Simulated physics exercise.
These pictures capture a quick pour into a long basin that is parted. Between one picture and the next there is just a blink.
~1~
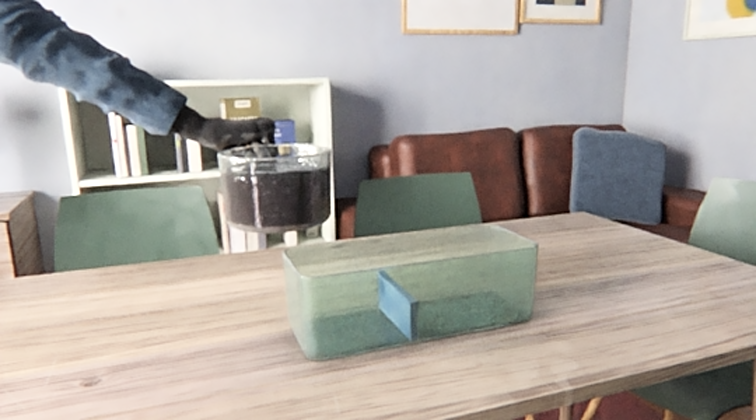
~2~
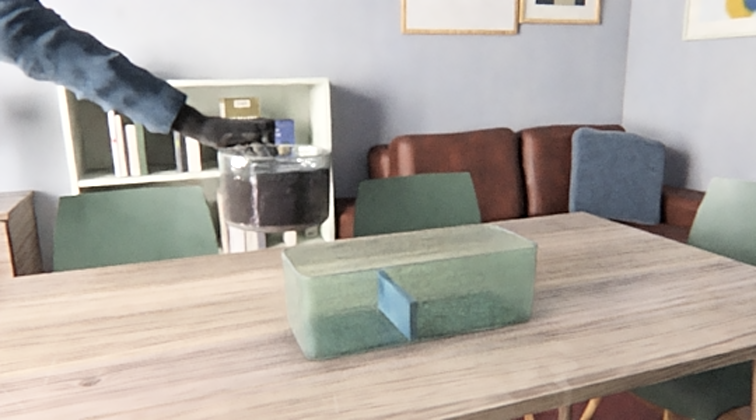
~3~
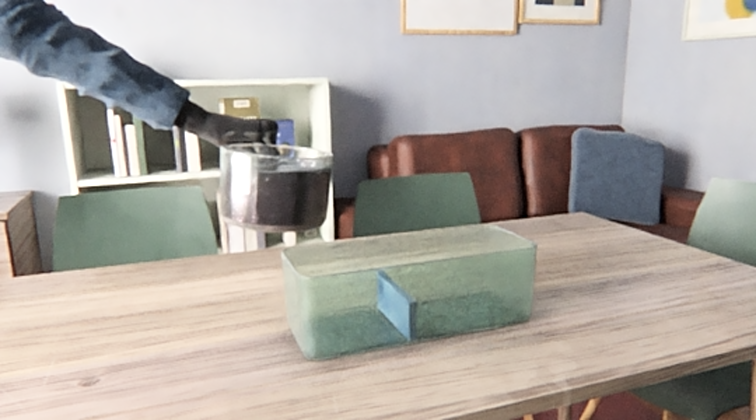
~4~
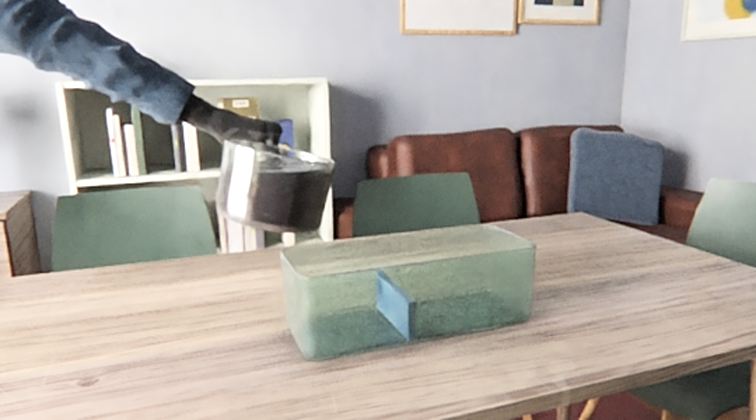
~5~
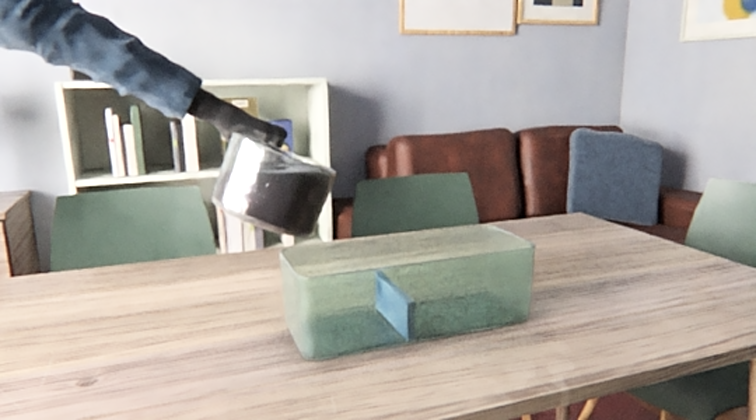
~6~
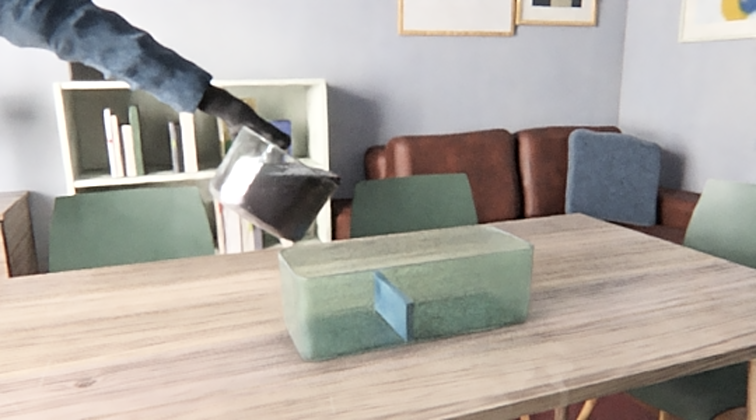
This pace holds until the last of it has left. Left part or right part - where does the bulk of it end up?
Most of it ends up on the left side.
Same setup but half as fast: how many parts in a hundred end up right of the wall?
It comes to some 10 per cent.
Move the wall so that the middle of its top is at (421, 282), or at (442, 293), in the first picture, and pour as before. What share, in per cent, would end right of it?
Around 10 percent in try one and around 25 percent in try two.
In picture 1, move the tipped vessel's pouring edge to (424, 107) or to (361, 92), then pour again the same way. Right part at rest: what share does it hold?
Roughly 90 percent on the first try and 65 percent on the second.
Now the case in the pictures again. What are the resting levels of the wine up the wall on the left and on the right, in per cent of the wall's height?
Left: 80 %. Right: 10 %.
A moment on, the tilt is 102° and 33 per cent is still to pour, 38 is left of the wall and 0 right of it.
Next, the tilt is 112° and 5 per cent is still to pour, 82 is left of the wall and 2 right of it.
Then the tilt is 112° and 0 per cent is still to pour, 84 is left of the wall and 9 right of it.
Later the tilt is 112° and 0 per cent is still to pour, 85 is left of the wall and 9 right of it.
In the end 83 per cent lies left of the wall, 10 right of it and 7 outside.
